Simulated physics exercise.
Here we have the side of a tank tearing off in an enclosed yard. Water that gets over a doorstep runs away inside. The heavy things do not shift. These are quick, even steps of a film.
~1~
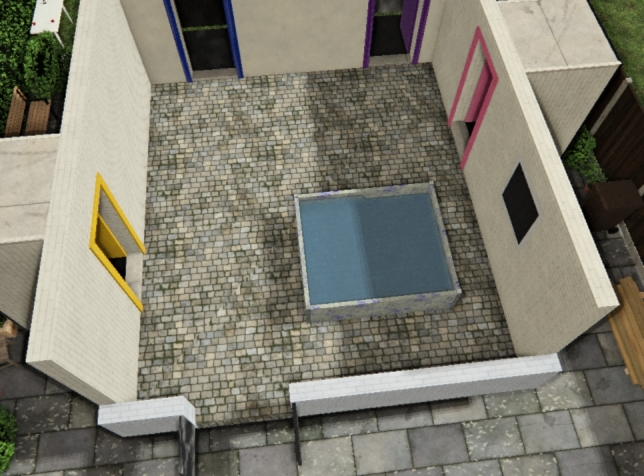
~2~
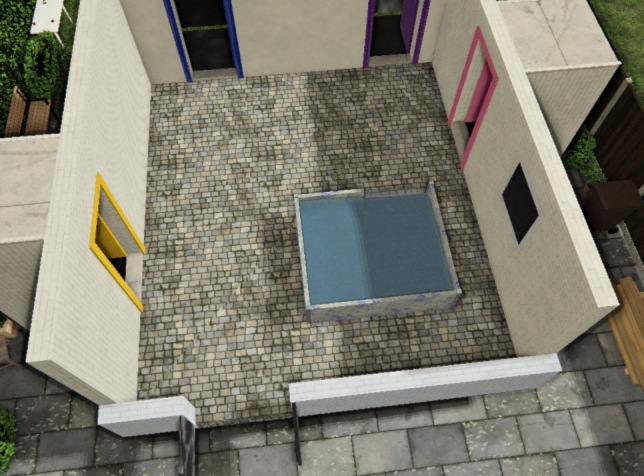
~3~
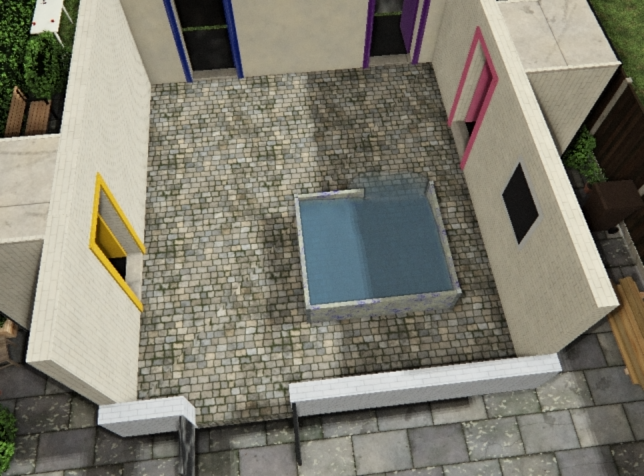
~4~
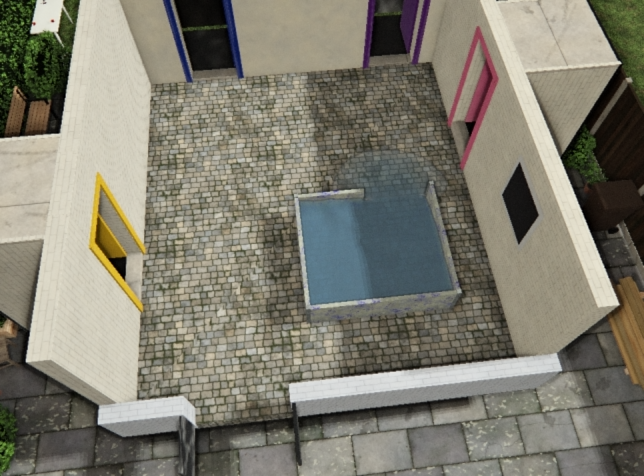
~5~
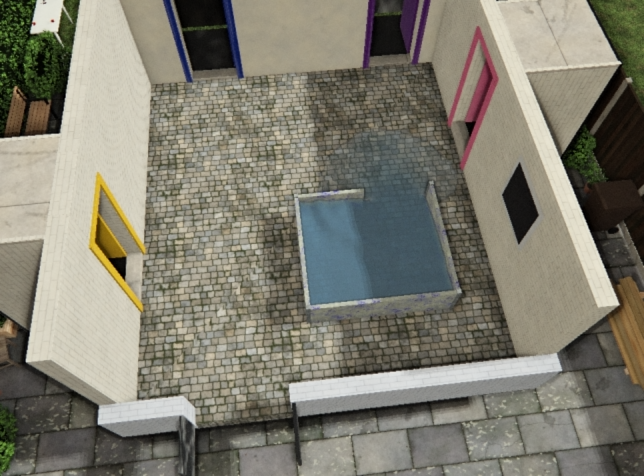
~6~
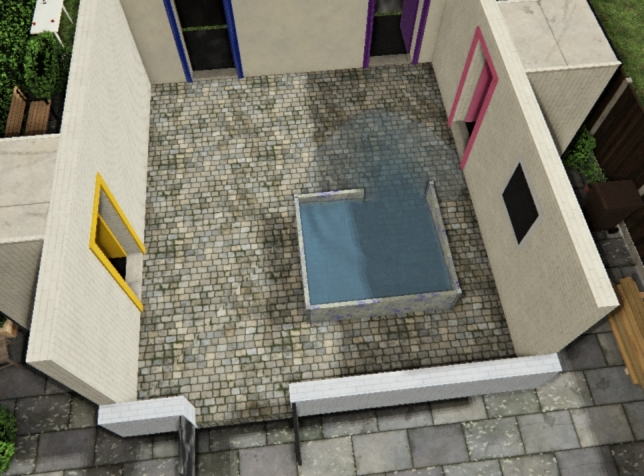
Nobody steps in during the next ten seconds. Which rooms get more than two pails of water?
In the end: The purple door takes more than that; the yellow door stays under that; the blue door stays under that; the pink door stays under that.
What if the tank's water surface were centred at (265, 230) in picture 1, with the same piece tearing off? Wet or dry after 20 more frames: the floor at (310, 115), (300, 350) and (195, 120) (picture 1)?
One after the other: Under water, dry, flooded.
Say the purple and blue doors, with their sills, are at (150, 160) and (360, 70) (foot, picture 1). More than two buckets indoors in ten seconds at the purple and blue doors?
Then: The purple door lets more in, the blue door takes more.
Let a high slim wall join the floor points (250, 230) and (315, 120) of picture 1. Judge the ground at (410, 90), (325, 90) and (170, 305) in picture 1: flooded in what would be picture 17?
As listed: Covered, covered, dry.
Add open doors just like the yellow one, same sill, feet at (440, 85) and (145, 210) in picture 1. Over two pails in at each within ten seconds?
In turn: Is over, is under.
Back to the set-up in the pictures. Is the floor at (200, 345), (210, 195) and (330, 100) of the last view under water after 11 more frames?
In that order: Clear, no water, covered.
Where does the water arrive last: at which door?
I say the yellow-painted one.
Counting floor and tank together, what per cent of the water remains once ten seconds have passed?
Close to 82 %.
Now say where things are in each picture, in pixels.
The first picture shows still water in the water tank at (373, 244).
In the second picture, the front is at a hidden place, out from the gap on the water tank's far side.
In the third picture, the front is at (423, 179), out from the gap on the water tank's far side.
In the fourth picture, the front is at (368, 154), out from the gap on the water tank's far side.
In the fifth picture, water pours out on the water tank's far side and has run to (364, 134).
In the sixth picture, the front is at (382, 113), out from the gap on the water tank's far side.
A moment on, water covers 25 % of the floor; the purple door under two buckets in, the yellow door not reached, the blue door not reached, the pink door wet at the sill, nothing in.
Next, water covers 30 % of the floor; the purple door over two buckets in, the yellow door not reached, the blue door not reached, the pink door under two buckets in.
Then, water covers 35 % of the floor; the purple door far over two buckets in, the yellow door not reached, the blue door wet at the sill, nothing in, the pink door under two buckets in.
Later, water covers 55 % of the floor; the purple door far over two buckets in, the yellow door not reached, the blue door under two buckets in, the pink door under two buckets in.
In the end, water covers 90 % of the floor; the purple door far over two buckets in, the yellow door wet at the sill, nothing in, the blue door under two buckets in, the pink door under two buckets in.
